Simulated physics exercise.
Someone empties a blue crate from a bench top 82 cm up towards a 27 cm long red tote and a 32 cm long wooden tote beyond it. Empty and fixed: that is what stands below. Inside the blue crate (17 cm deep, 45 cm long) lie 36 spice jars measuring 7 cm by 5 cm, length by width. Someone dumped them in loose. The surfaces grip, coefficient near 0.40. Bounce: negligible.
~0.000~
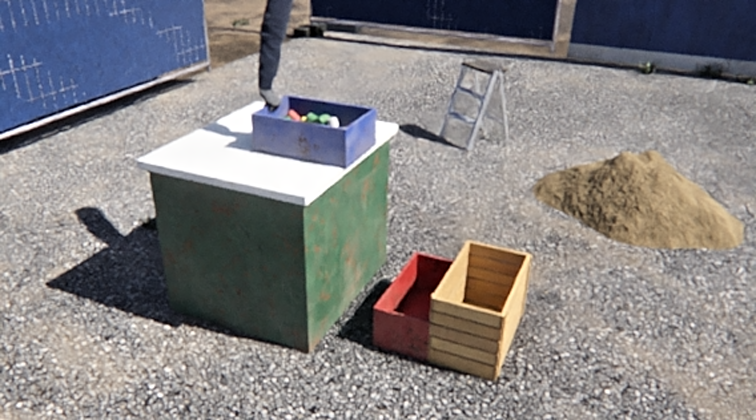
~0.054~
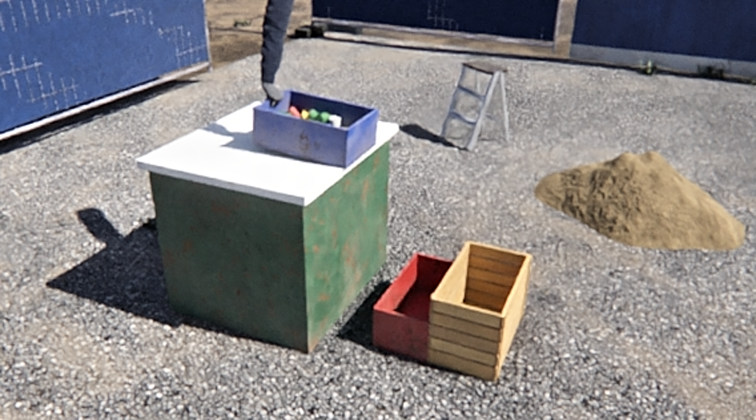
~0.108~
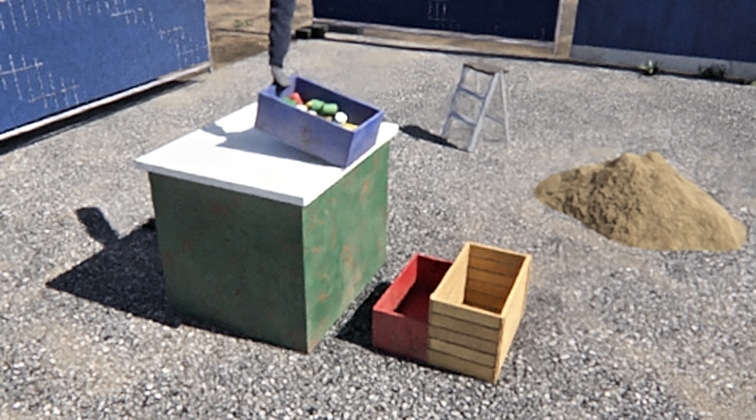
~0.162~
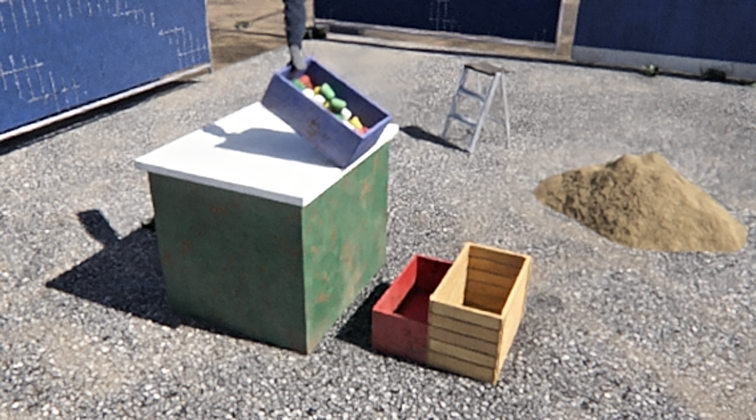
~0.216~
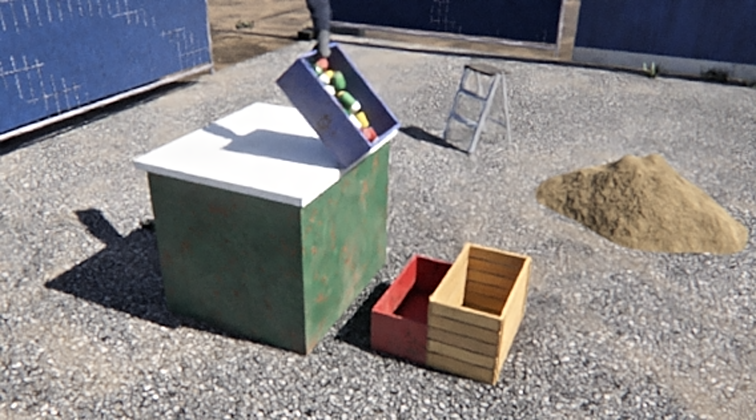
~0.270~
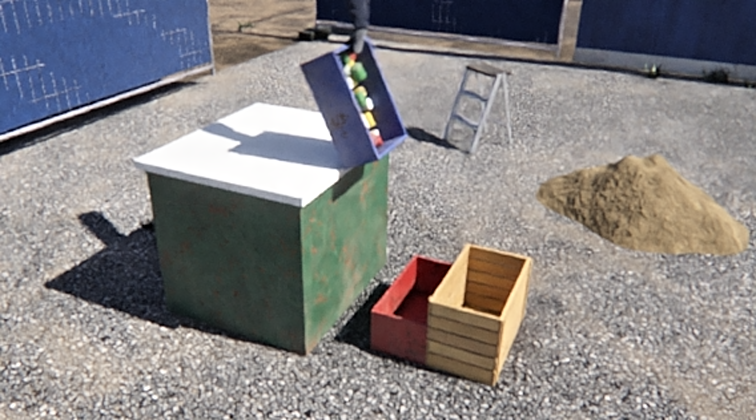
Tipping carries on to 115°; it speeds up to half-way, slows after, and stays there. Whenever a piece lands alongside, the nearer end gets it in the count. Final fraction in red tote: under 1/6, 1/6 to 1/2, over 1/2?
It will be at least a sixth, at most half.
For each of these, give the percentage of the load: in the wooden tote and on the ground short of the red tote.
Approx. 30 % / 0 %.
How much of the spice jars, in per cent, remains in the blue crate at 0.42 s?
Roughly 95 per cent of the load.
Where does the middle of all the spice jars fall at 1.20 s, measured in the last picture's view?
Estimated centre in the last picture: (495, 340).
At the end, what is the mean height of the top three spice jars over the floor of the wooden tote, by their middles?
I'd say near 3 cm.
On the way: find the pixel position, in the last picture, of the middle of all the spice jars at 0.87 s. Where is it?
(495, 335).
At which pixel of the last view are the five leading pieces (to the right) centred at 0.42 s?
Mean position approx. (423, 95).
After 0.42 s, tilt 107°; 35 still in the blue crate and 1 in the air.
After 0.60 s, tilt 115°; 4 still in the blue crate and 32 in the air.
After 0.87 s, tilt 115°; 5 in the red tote, 10 in the wooden tote, 13 on the ground beyond the wooden tote and 8 in the air.
When it is over (at 1.20 s), 11 in the red tote, 10 in the wooden tote and 15 on the ground beyond the wooden tote. Asked share, 11 of 36, 31 per cent.
